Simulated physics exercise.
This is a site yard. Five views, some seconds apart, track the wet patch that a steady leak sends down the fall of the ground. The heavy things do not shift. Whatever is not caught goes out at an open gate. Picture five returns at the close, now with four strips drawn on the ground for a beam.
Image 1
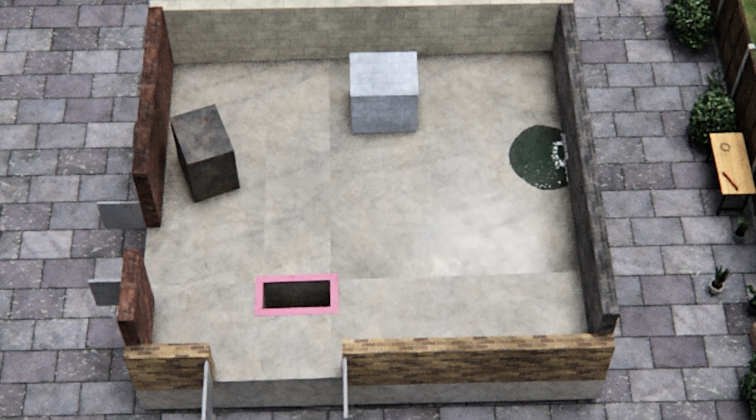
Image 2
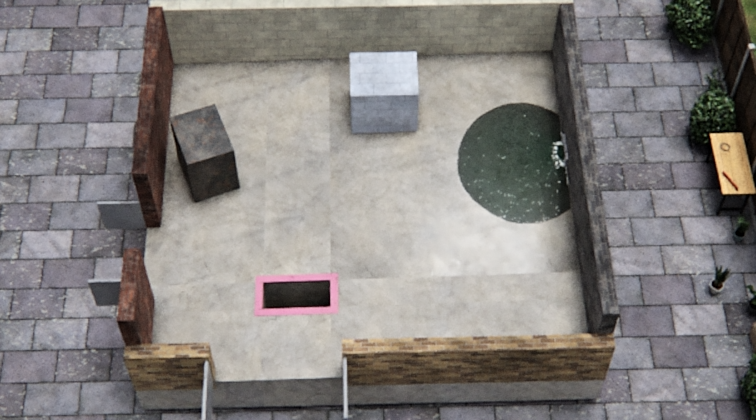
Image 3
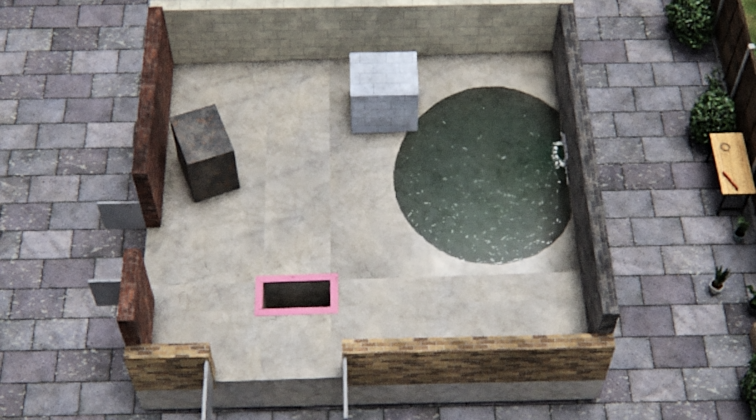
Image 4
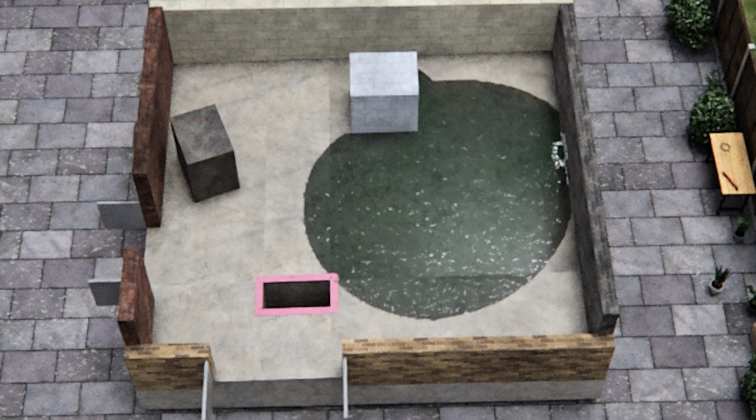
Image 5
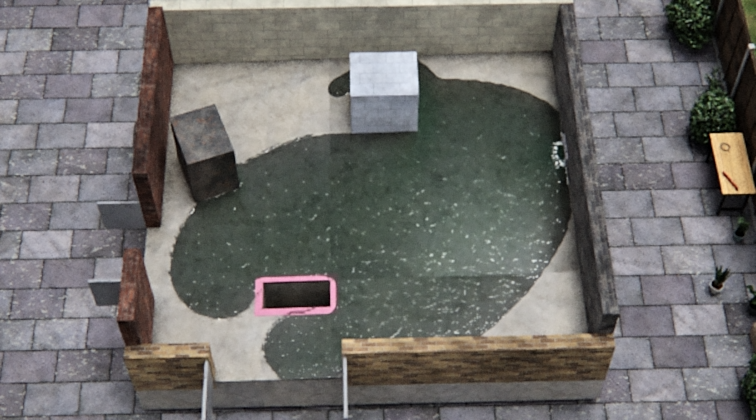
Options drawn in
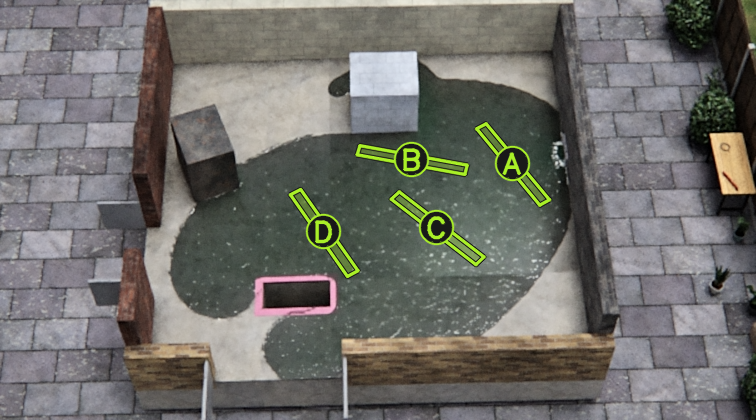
Dark green water spreads from a small patch at the right wall of a walled yard, widening across the pale floor past a light gray block. It grows leftward and toward the front, then curls behind the block, nears the dark block and surrounds much of the pink-rimmed pit, reaching its edge.
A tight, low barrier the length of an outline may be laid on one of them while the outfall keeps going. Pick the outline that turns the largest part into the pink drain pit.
Position B.
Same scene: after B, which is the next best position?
It is A.
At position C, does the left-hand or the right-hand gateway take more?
The left one.
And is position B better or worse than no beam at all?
Worse.
In lime, A from (481, 126) to (544, 202); B from (358, 150) to (466, 169); C from (395, 195) to (479, 260); D from (295, 192) to (352, 273).
With A, about 13 % of the stream goes into the pink drain pit, about 85 % out by the gates.
With B, about 21 % of the stream goes into the pink drain pit, about 76 % out by the gates.
With C, about 7 % of the stream goes into the pink drain pit, about 91 % out by the gates.
With D, about 8 % of the stream goes into the pink drain pit, about 88 % out by the gates.
